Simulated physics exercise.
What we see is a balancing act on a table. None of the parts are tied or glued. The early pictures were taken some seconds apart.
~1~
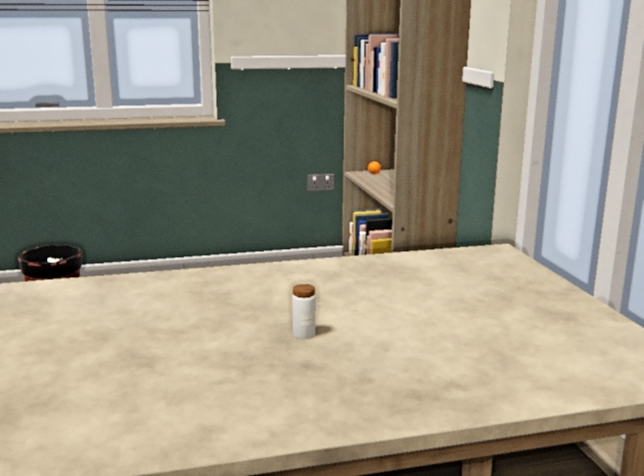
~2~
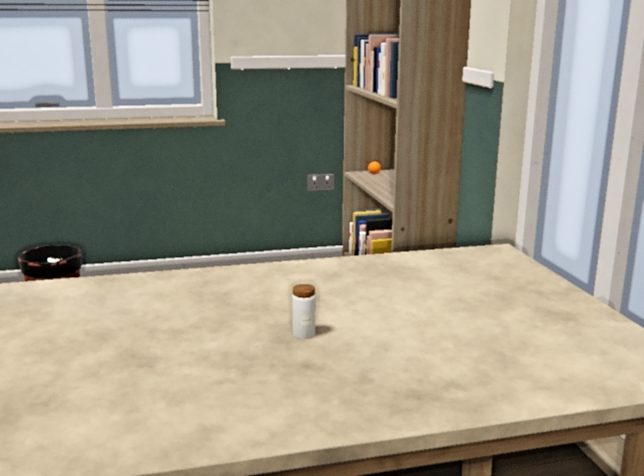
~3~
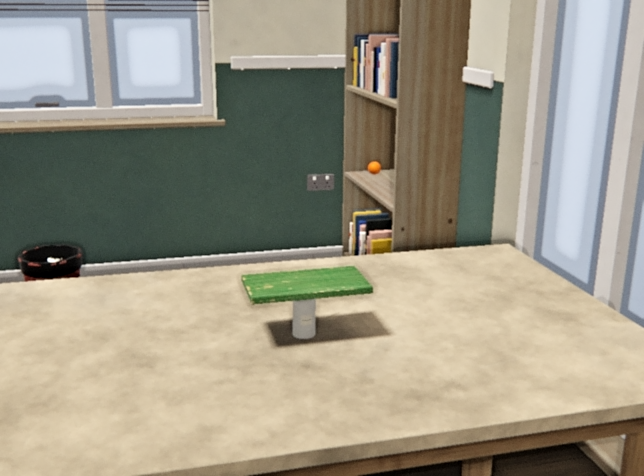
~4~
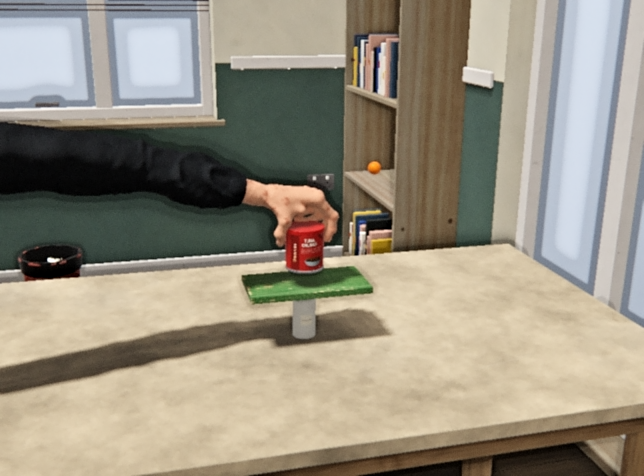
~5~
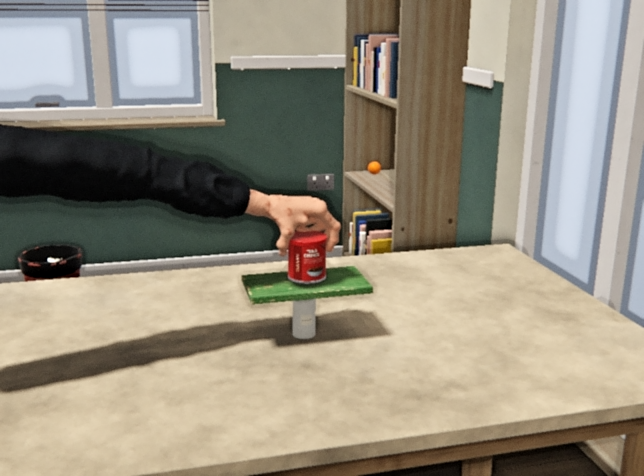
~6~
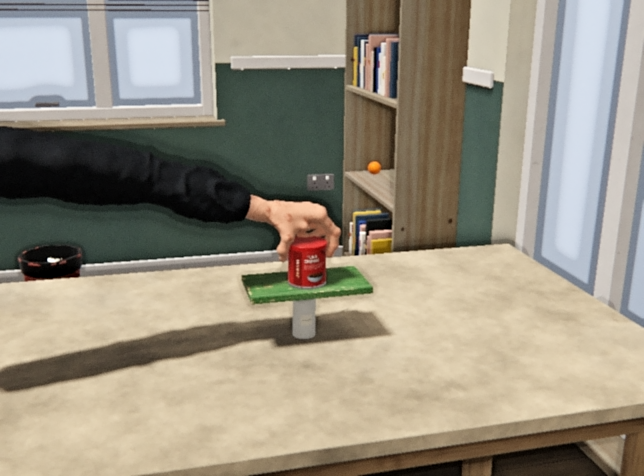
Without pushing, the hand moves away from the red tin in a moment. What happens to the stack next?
The stack stays upright.
Then, 0.20 s on from there, no change.
Then, 0.50 s on from there, red tin resting near (307, 263).
In the end, all 3 unmoved. At the end, from the last picture's camera, red tin near (307, 263). The stack keeps its balance.
